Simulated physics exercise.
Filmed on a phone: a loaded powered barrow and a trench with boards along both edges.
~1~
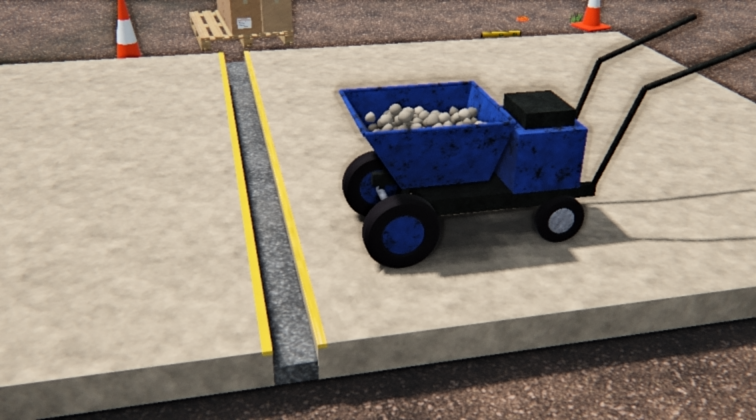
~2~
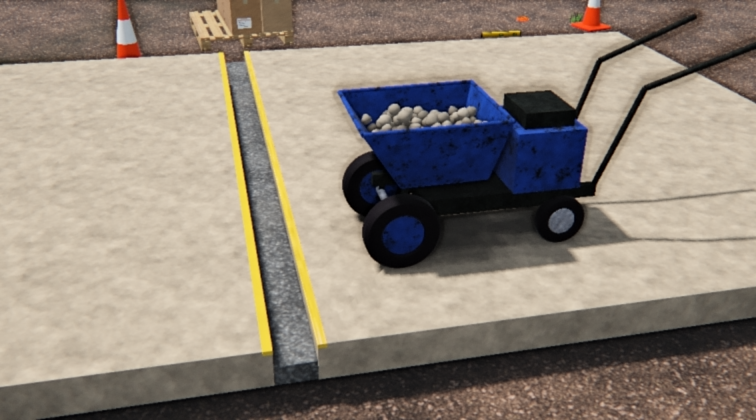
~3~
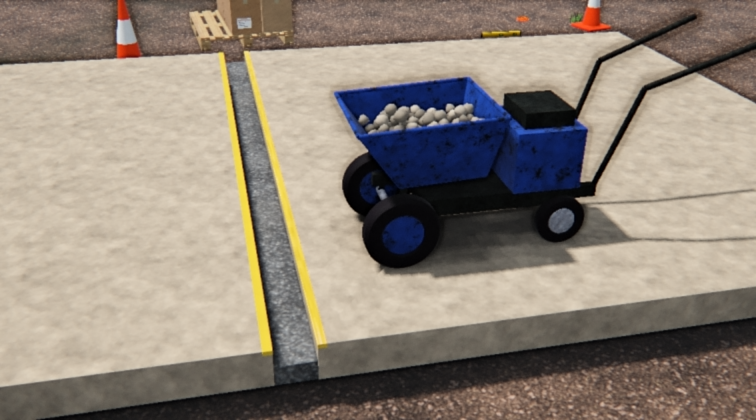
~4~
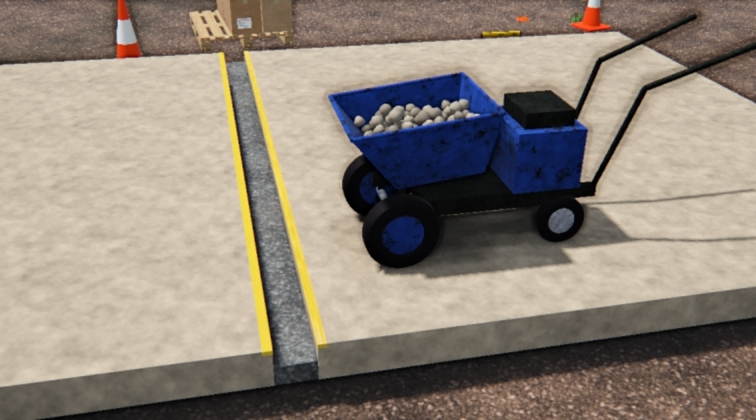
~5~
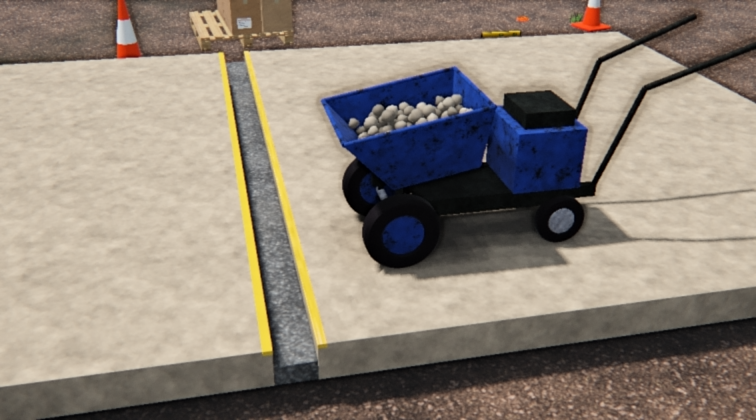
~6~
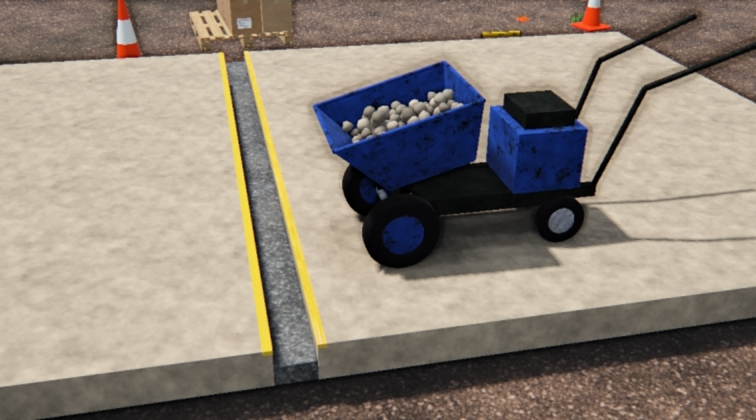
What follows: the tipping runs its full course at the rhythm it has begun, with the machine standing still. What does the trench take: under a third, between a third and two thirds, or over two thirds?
The trench ends with from one third to two thirds of it.
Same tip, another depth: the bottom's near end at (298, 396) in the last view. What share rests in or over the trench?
It comes to 70 per cent or so.
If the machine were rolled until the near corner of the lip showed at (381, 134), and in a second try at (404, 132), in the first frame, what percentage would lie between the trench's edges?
In turn 60 and 50 in a hundred.
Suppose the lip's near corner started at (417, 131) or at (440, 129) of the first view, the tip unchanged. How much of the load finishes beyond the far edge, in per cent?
The first gives 0 %, the second 0 %.
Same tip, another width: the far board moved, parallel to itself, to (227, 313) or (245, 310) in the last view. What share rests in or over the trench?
Near 80 % and 70 %.
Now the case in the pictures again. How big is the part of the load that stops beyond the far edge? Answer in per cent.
Roughly 35 in a hundred.
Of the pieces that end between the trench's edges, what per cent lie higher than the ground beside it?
It comes to 35 per cent or so.
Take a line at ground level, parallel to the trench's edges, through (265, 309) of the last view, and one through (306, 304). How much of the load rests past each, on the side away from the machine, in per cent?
The first gives 30 %, the second 80 %.
Shortly afterwards, skip tipped steeply; the whole lot in the skip.
Next, skip tipped steeply; all but a few in the skip; only a few in or heaped over the trench; only a few beyond it.
Some moments later, skip tipped right over; near a third in the skip; near a third in or heaped over the trench; near a quarter beyond it.
In the end, skip tipped right over; near a quarter in the skip; near half in or heaped over the trench; near a third beyond it.
